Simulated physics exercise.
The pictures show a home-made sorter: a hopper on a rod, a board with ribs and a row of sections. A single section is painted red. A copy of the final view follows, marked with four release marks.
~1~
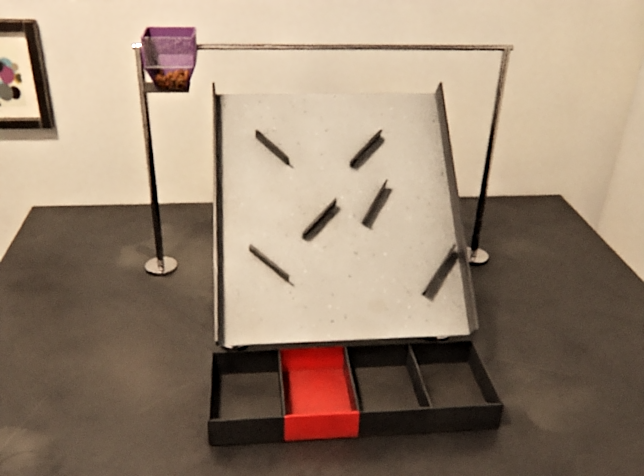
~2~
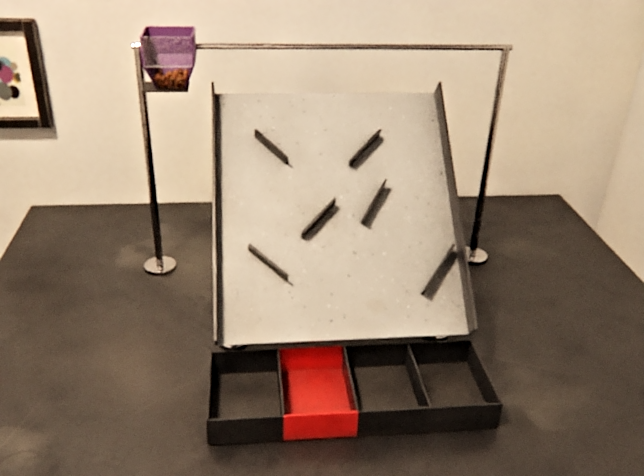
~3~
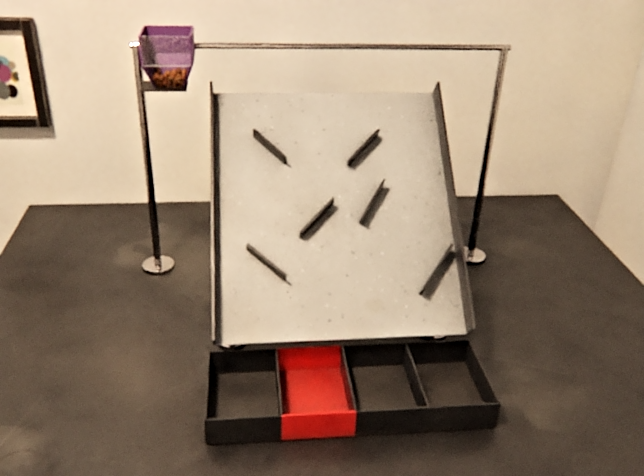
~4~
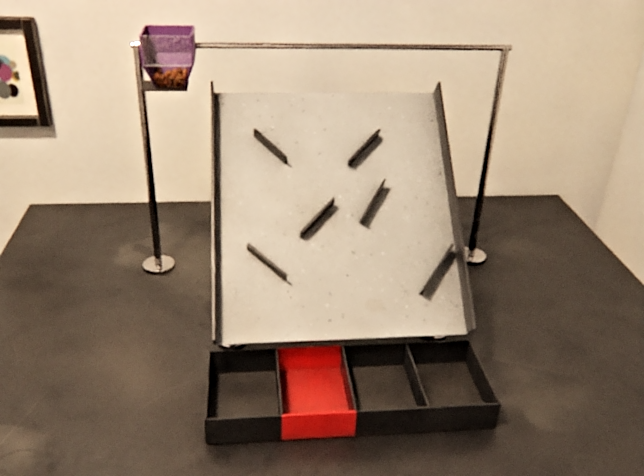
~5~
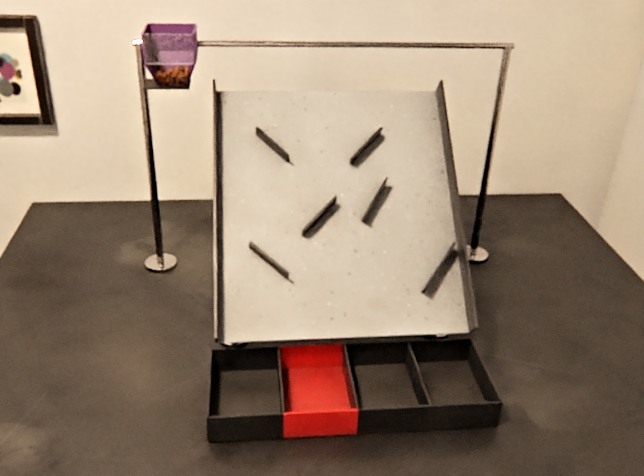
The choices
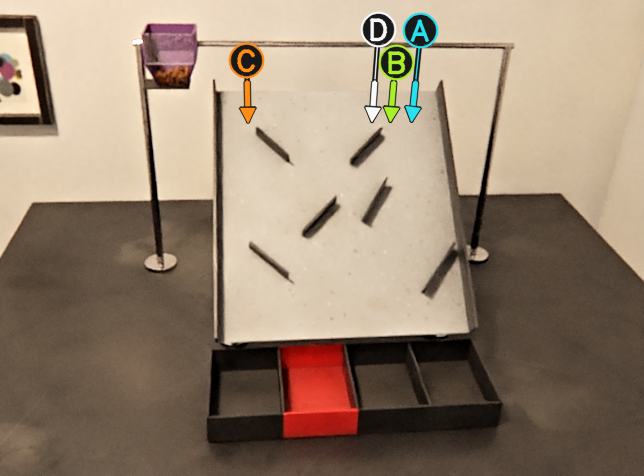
On a dark tabletop, a purple hopper hangs still above a ribbed board and four sections.
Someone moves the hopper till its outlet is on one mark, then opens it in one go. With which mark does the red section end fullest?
Choose D.
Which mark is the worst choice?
It is A.
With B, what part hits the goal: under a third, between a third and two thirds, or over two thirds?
It is under a third.
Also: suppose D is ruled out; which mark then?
C.
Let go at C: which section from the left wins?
The first.
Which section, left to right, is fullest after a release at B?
It is the third one.
On the marked copy, mark A meets the board at (412, 116); mark B meets the board at (390, 116); mark C meets the board at (247, 117); mark D meets the board at (372, 116).
With A, a small share in the red section, the bulk in other sections, a small share held on the board.
With B, close to a quarter in the red section, the bulk in other sections, only a few outside the box.
With C, close to a quarter in the red section, close to two thirds in other sections, only a few outside the box.
With D, close to two thirds in the red section, close to a third in other sections.
